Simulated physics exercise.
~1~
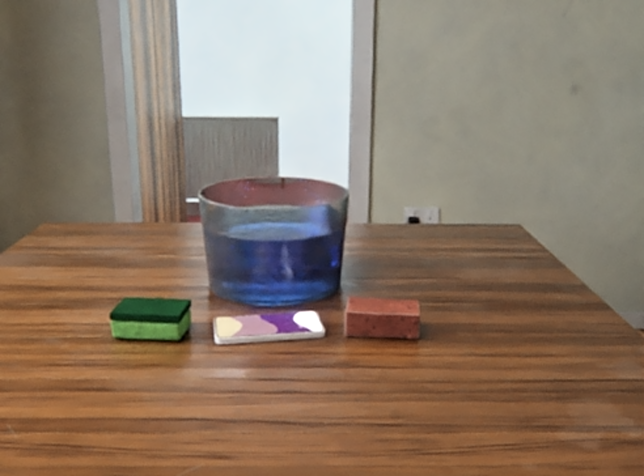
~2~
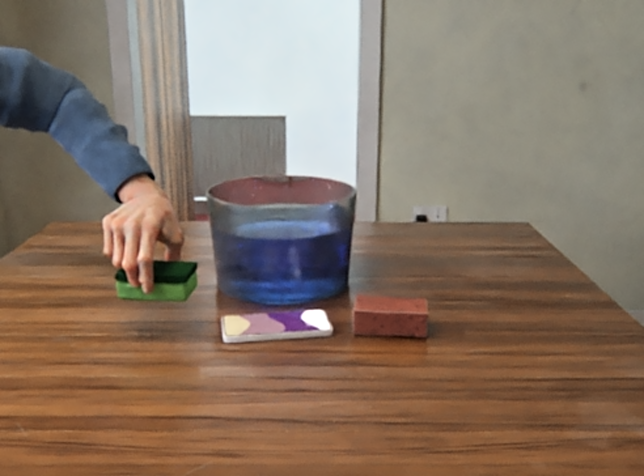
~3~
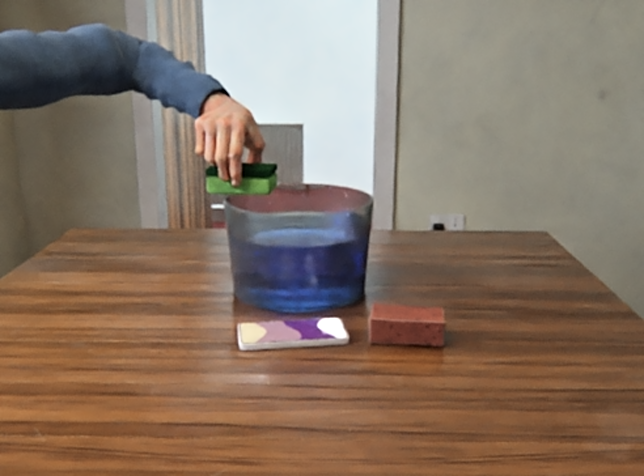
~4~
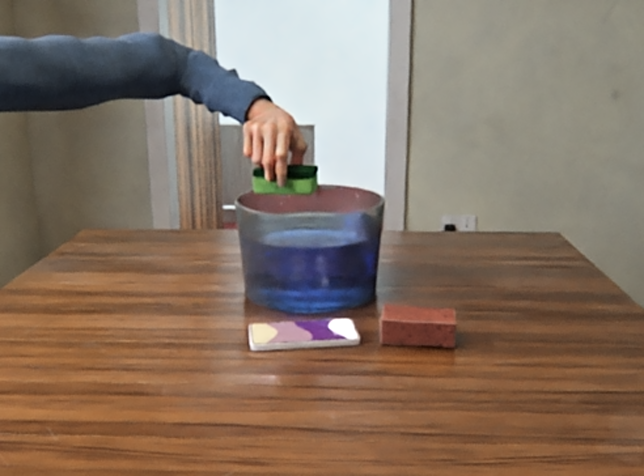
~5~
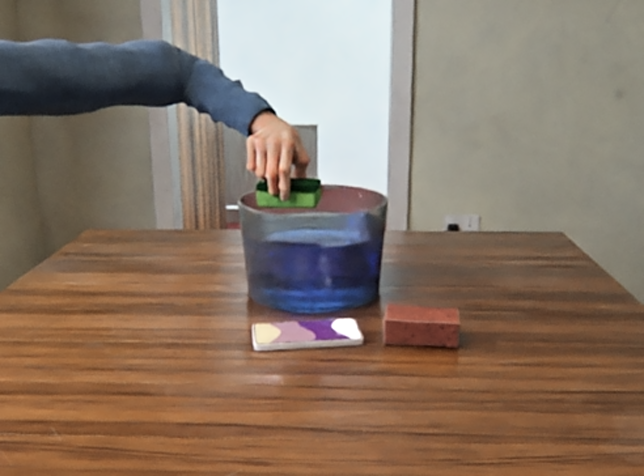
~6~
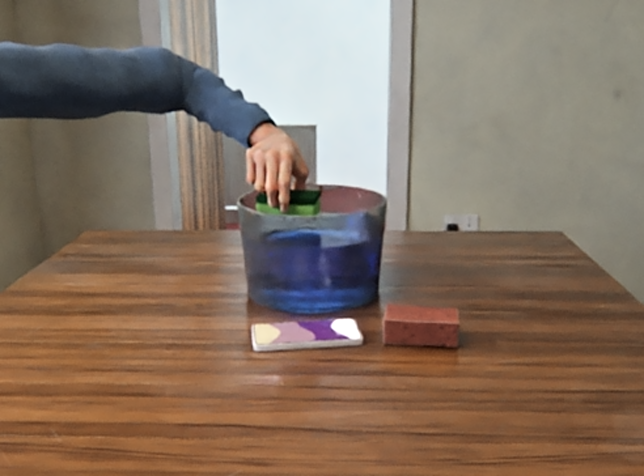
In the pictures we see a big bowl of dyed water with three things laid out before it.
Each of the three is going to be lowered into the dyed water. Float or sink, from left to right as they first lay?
Taking them in turn, the left one keeps afloat, the middle one goes under and the right one goes under.
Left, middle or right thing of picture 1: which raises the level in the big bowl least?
The left-hand item.
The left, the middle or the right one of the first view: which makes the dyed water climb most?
That is the rightmost piece.
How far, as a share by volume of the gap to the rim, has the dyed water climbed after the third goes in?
By my reckoning, 18 percent.
Next, the sponge rides on the surface.
After that, the phone sinks.
Finally, the piece of brick sinks; afloat, sponge.
